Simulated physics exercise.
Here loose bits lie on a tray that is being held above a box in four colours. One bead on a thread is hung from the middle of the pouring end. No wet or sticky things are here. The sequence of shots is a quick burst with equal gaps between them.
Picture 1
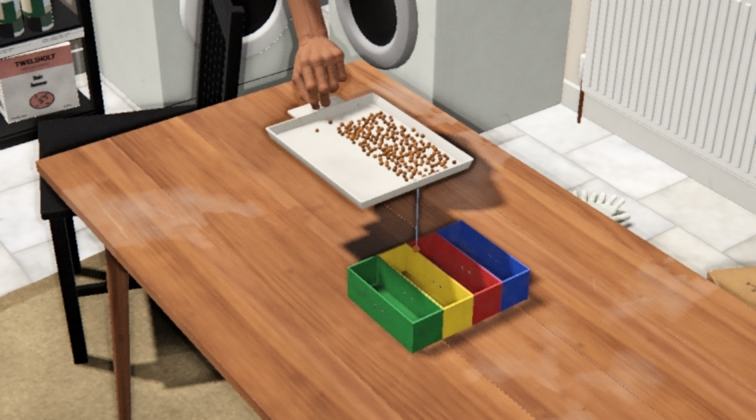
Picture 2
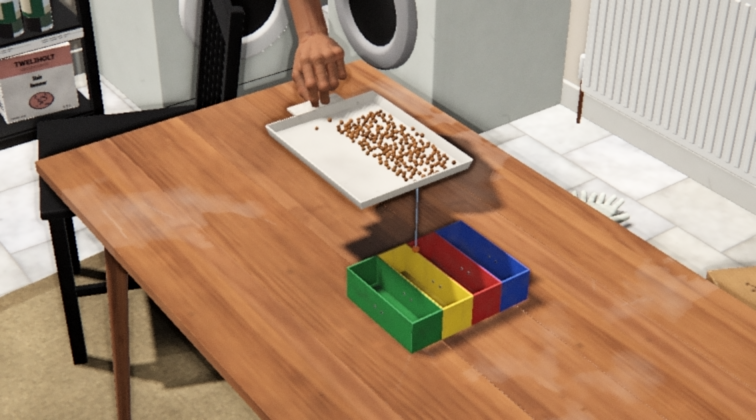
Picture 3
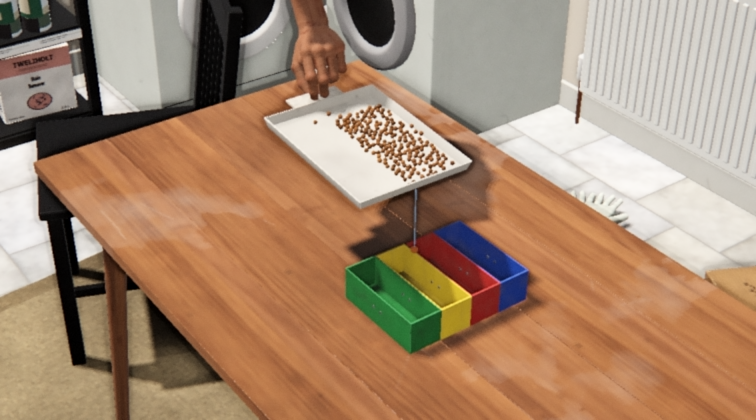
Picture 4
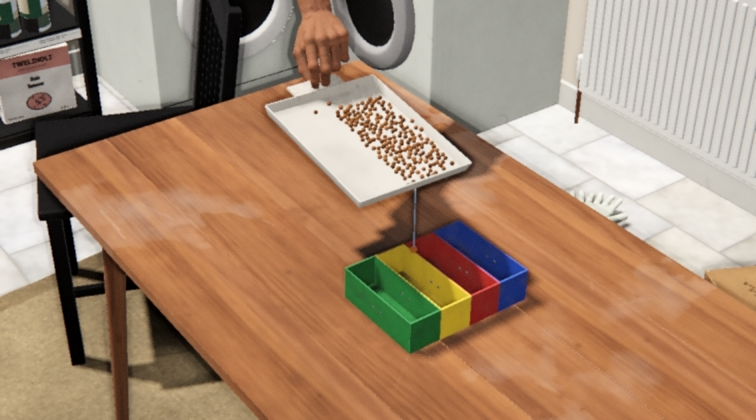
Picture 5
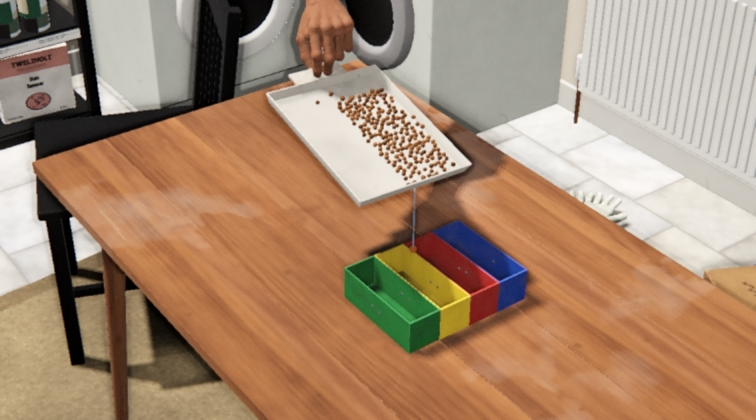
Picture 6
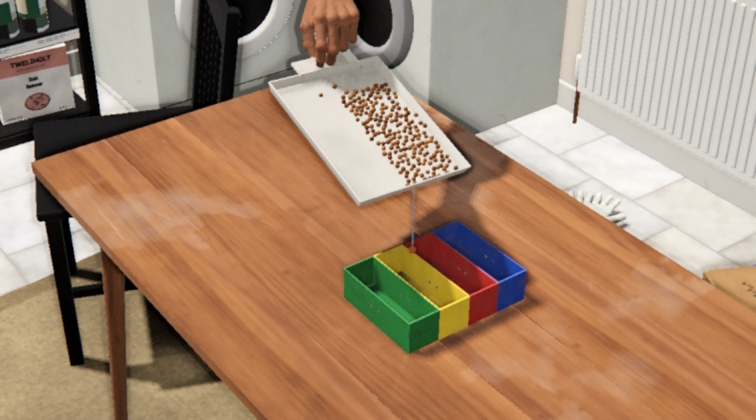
We see a hand holding a white tray of small brown balls above a box with green, yellow, red and blue compartments on a wooden table; the hand gradually tilts the tray, and the balls shift slightly across it.
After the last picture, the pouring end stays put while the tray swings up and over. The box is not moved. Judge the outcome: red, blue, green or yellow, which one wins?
The blue compartment wins.
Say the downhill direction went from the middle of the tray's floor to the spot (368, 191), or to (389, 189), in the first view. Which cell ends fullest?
That green cell, then the green one.
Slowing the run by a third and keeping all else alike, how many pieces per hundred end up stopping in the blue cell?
I'd expect near 50 per cent.
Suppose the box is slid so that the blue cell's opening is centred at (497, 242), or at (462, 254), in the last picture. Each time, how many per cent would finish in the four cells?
Around 100 then around 80 per cent.
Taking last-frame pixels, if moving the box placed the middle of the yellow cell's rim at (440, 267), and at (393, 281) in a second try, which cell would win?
The first placing favours the cell in red, while the second favours the blue one.
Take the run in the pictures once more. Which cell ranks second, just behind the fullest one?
The runner-up: The cell in red.
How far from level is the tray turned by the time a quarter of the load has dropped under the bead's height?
I'd say close to 80 degrees.
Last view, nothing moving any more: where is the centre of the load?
The centre ends up roughly at (472, 282).
Just after the last frame, tray tipped steeply; the larger part on the tray; about a tenth in the blue cell; just a few in the red cell; about a tenth falling or outside the box.
A moment on, tray tipped past a quarter turn; about a tenth on the tray; roughly half in the blue cell; roughly a quarter in the red cell; about a tenth in the yellow cell; roughly a quarter falling or outside the box.
Further on, tray tipped past a quarter turn; roughly half in the blue cell; roughly a third in the red cell; about a tenth in the yellow cell; just a few falling or outside the box.
When it is over, tray tipped past a quarter turn; roughly half in the blue cell; roughly a third in the red cell; about a tenth in the yellow cell; not one in the green cell; just a few outside the box.
